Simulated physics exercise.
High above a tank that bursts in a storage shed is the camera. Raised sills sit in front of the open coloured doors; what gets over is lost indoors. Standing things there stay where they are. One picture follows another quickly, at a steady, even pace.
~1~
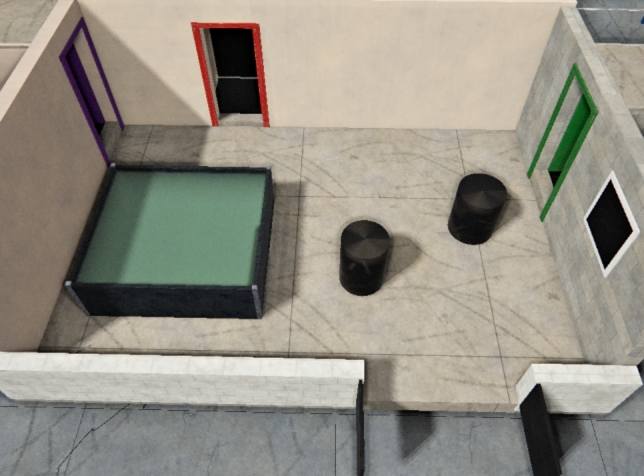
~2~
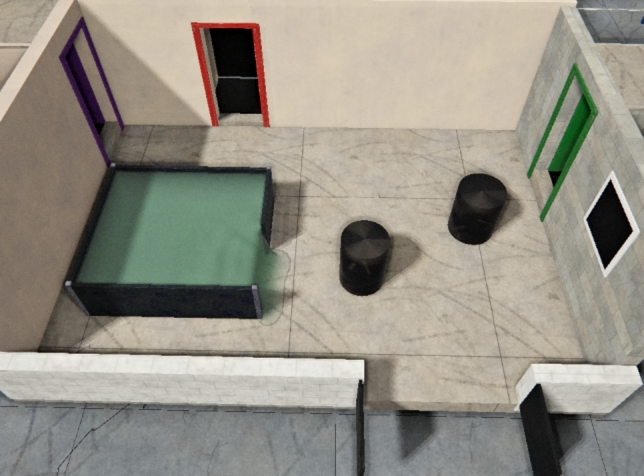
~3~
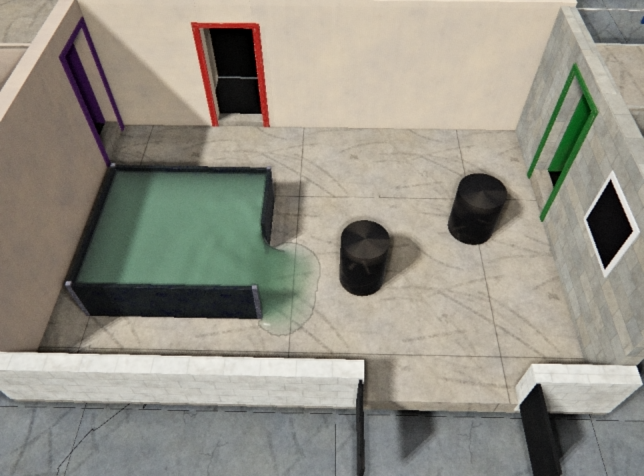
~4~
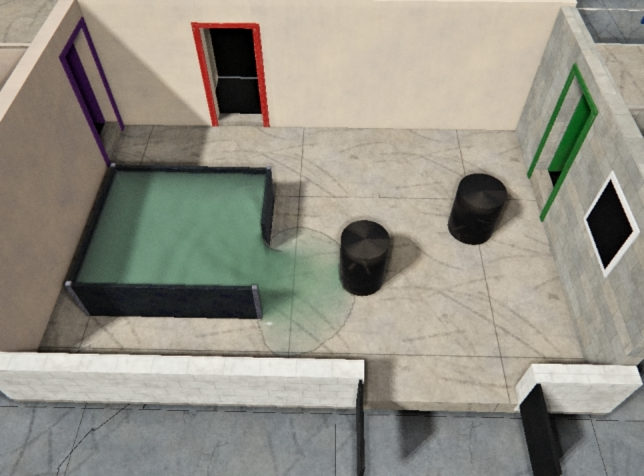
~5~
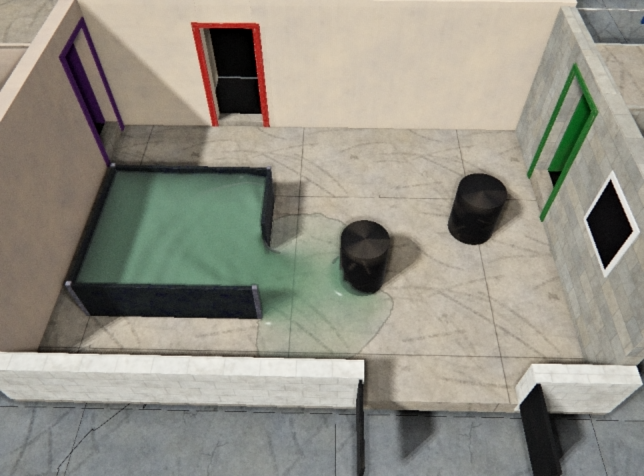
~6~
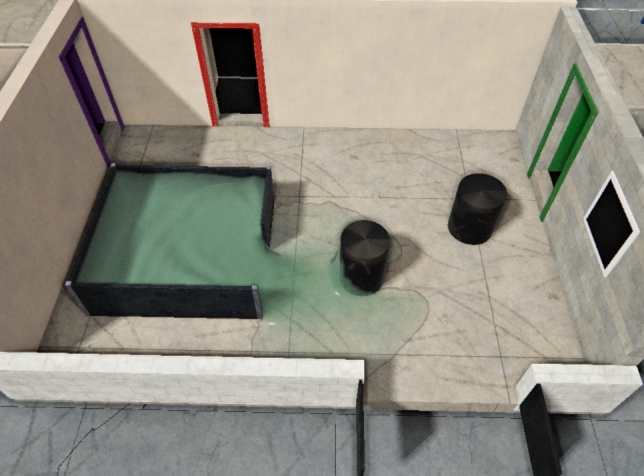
Green water escapes from a tank inside a roofless storage shed, seen from high above by a still camera. The dark-walled tank stands at left, with two black drums to its right, a purple doorway on the left wall, a red one at the back and a green one at right. The water leaves through the tank's right side, spreads rightward in a thin sheet, and wraps around the nearer drum.
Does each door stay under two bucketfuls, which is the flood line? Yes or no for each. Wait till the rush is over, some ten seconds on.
Red door - yes, stays under; green door - yes, stays under; purple door - yes, stays under.
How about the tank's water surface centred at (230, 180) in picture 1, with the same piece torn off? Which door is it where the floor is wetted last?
My pick is the purple one.
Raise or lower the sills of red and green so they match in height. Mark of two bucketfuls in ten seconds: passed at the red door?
The red door copes.
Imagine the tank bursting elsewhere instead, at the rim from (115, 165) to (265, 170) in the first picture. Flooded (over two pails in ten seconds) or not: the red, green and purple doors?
Red passes that mark, green lets less in, purple floods.
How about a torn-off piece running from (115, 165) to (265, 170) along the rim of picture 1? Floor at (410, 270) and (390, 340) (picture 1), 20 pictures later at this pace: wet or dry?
Untouched, then untouched.
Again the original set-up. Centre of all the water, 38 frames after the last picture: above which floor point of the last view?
That comes out near (319, 238).
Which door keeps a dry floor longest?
I say the purple-painted one.
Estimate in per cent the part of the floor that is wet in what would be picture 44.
I'd estimate some 80 per cent.
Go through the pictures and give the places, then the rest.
Still water in the tank at (179, 225), in the first frame.
The front is at (273, 319), out from the gap at (260, 273), in the second frame.
The front is at (308, 254), out from the gap at (260, 275), in the third frame.
The front is at a hidden place, out from the gap at (261, 276), in the fourth frame.
The front is at (385, 311), out from the gap at (261, 276), in the fifth frame.
Water pours out at (261, 276) and has run to (422, 311), in the sixth frame.
A moment on, water covers 30 % of the floor; the red door not reached, the green door not reached, the purple door not reached.
Next, water covers 55 % of the floor; the red door not reached, the green door not reached, the purple door not reached.
Then, water covers 65 % of the floor; the red door not reached, the green door wet at the sill, nothing in, the purple door not reached.
Later, water covers 80 % of the floor; the red door wet at the sill, nothing in, the green door wet at the sill, nothing in, the purple door not reached.
In the end, water covers 95 % of the floor; the red door wet at the sill, nothing in, the green door wet at the sill, nothing in, the purple door wet at the sill, nothing in.
